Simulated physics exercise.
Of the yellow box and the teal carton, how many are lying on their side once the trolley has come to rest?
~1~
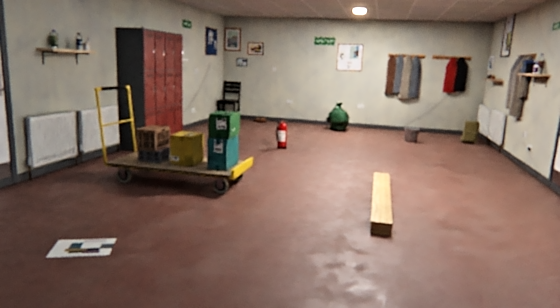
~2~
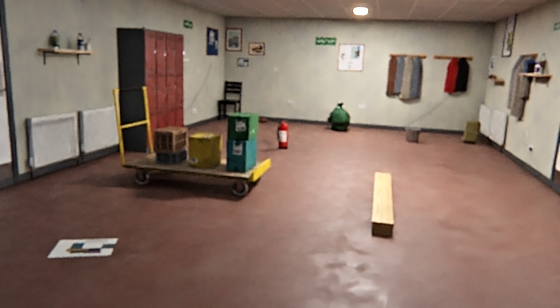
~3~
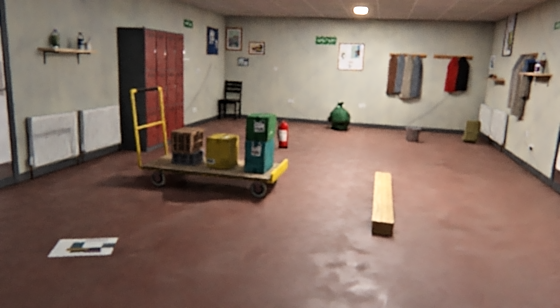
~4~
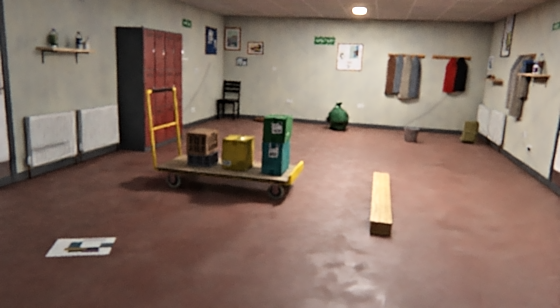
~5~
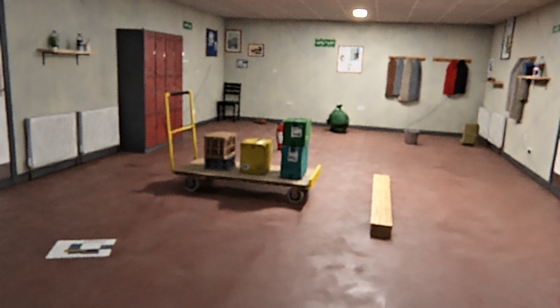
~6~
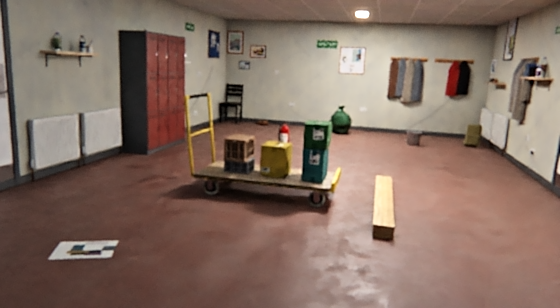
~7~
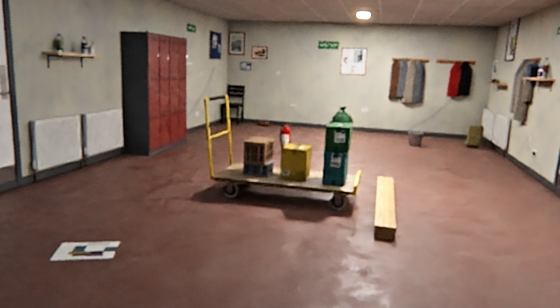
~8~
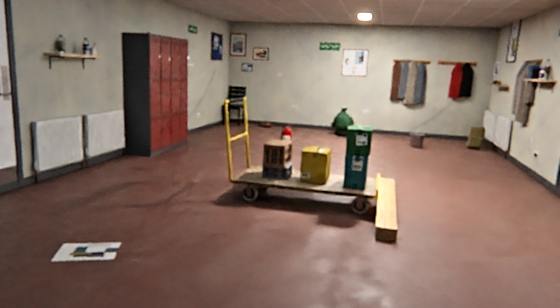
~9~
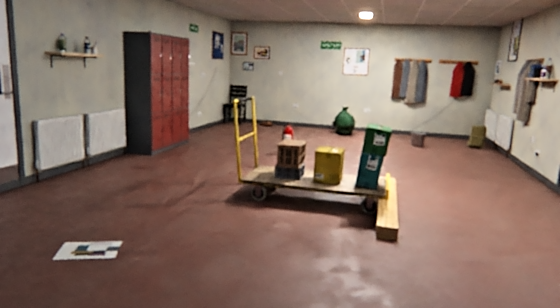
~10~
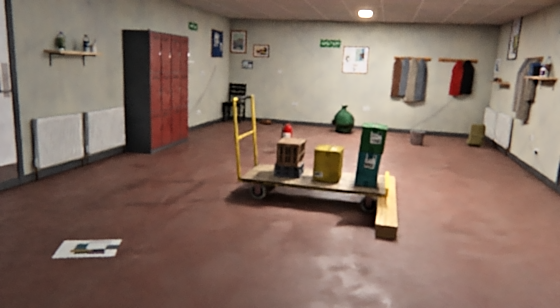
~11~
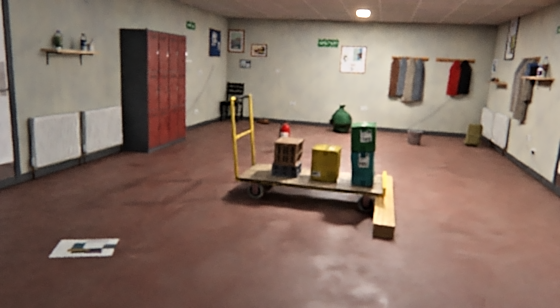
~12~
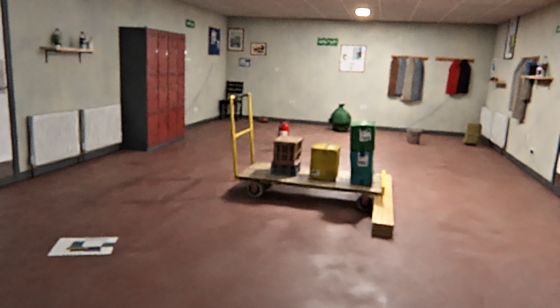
None of them are. The yellow box and the teal carton both still stand upright on the trolley.
